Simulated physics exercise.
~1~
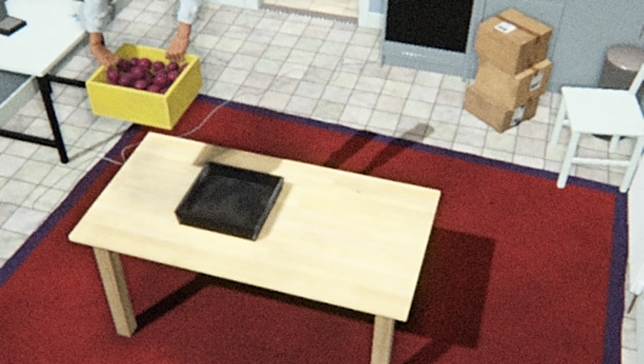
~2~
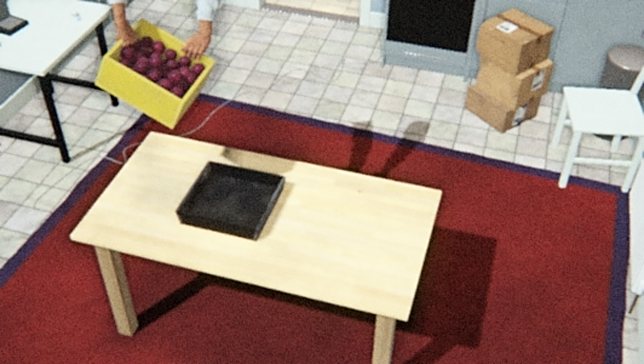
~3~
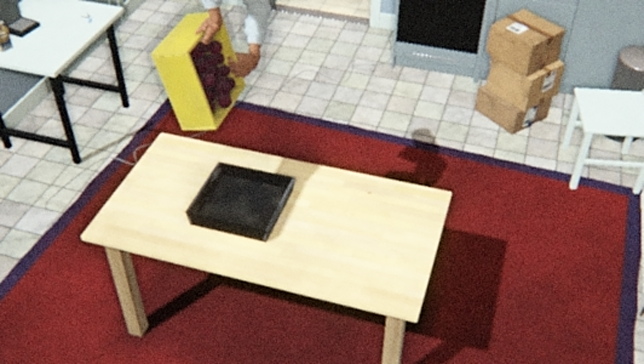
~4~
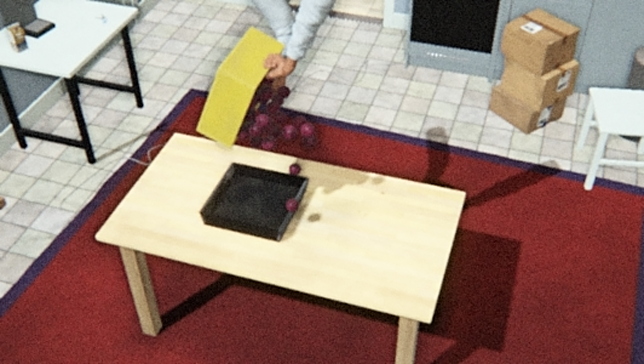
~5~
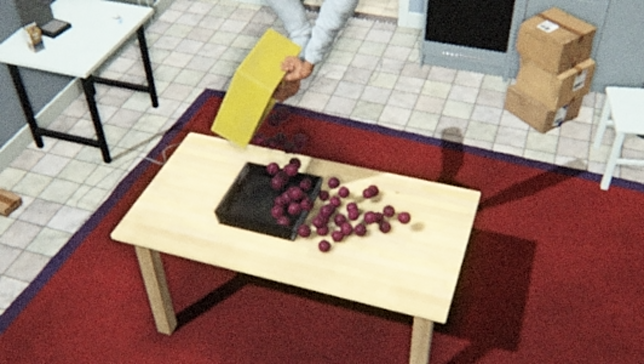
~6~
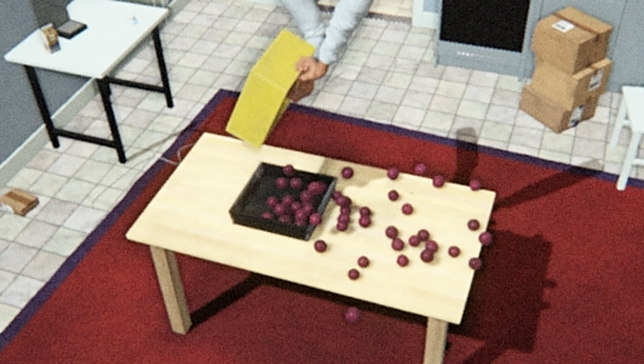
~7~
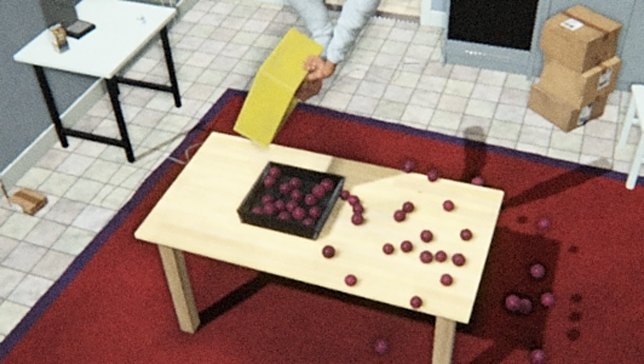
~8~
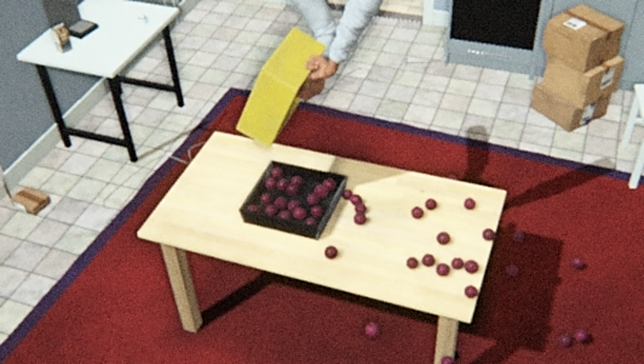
A person's hands hold a yellow tote of red onions behind the far left side of a pale wooden table, seen from above in a tiled room with a red rug. A black tub sits on the table, with cardboard boxes and a white chair beyond. The hands tip the tote steeply toward the tub, and the onions tumble out in a rush. Some fill the tub while many others scatter and roll rightward across the tabletop. Several drop off onto the rug, leaving the tub well filled and over half the onions outside it.
